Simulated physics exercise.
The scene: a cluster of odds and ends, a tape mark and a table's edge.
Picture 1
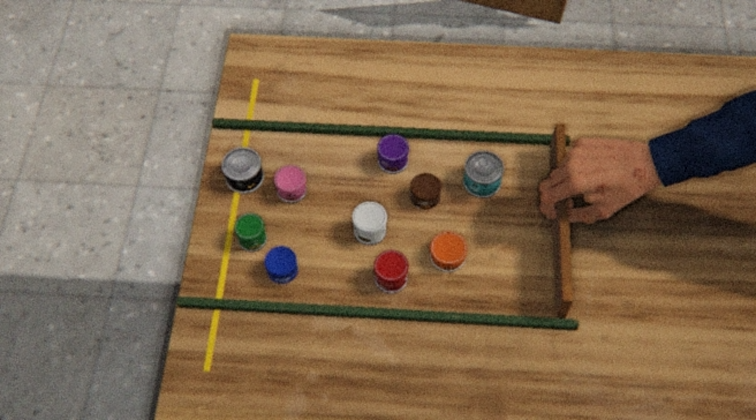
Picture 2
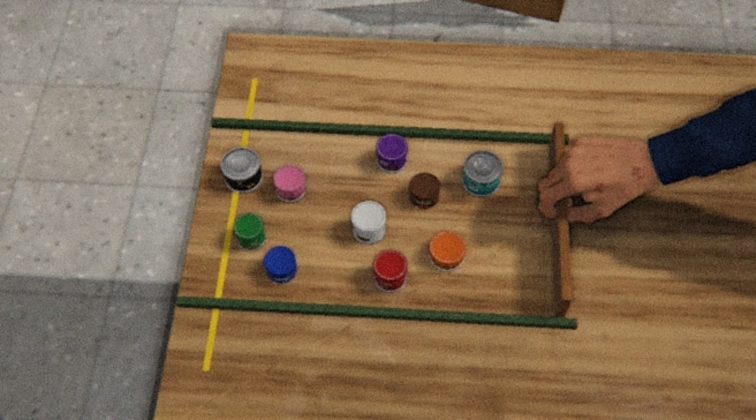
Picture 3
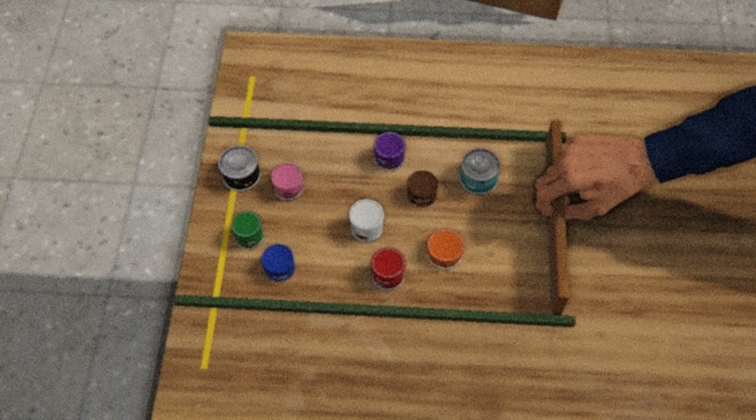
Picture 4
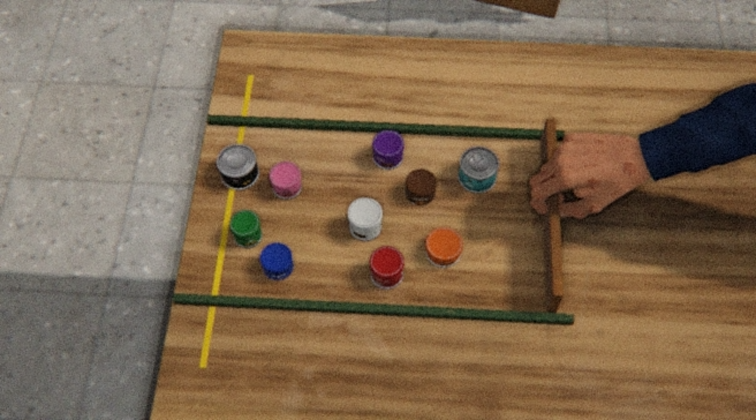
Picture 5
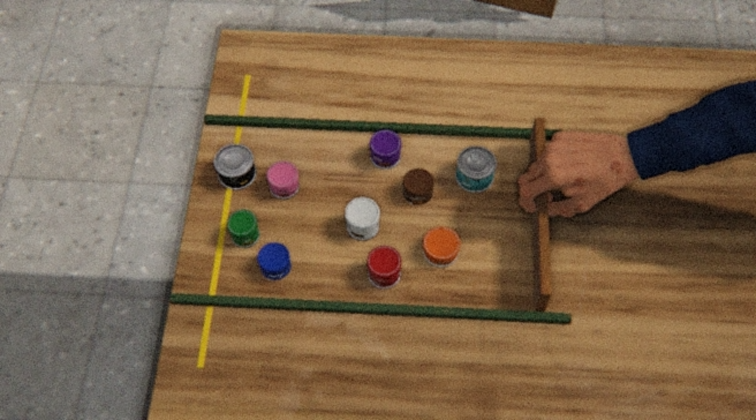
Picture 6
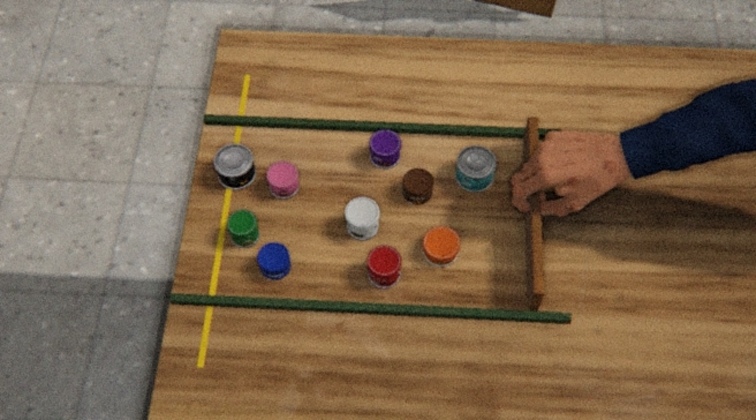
A hand slides a wooden board slightly left between green rails toward small, unmoving paint pots.
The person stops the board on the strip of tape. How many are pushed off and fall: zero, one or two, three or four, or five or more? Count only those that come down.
The number that fall off is three or four.
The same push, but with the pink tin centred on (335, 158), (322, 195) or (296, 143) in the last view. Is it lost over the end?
In turn it falls; falls; falls.
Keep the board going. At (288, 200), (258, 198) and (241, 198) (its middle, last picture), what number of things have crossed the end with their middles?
The counts: 0, 0 and 1.
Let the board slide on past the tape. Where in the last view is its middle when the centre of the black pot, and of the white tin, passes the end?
Near (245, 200) and (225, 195).
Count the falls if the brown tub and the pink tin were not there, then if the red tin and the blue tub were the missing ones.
The counts: 3 and 3.
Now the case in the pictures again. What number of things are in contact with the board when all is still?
In contact: 5.
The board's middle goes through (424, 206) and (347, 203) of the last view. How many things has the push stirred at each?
First 4, then 6.
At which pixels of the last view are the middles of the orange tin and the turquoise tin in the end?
Near (202, 238) and (213, 160).
A little later, none off yet; black pot at rest near (235, 167); green tin at rest near (244, 229); pink tin at rest near (283, 180).
Next, none off yet; black pot shifted a little near (218, 160); green tin shifted about its own width near (224, 234); pink tin shifted about its own width near (238, 182).
When it is over, the number that fall off is three or four; down, blue tub, pink tin, green tin and black pot.
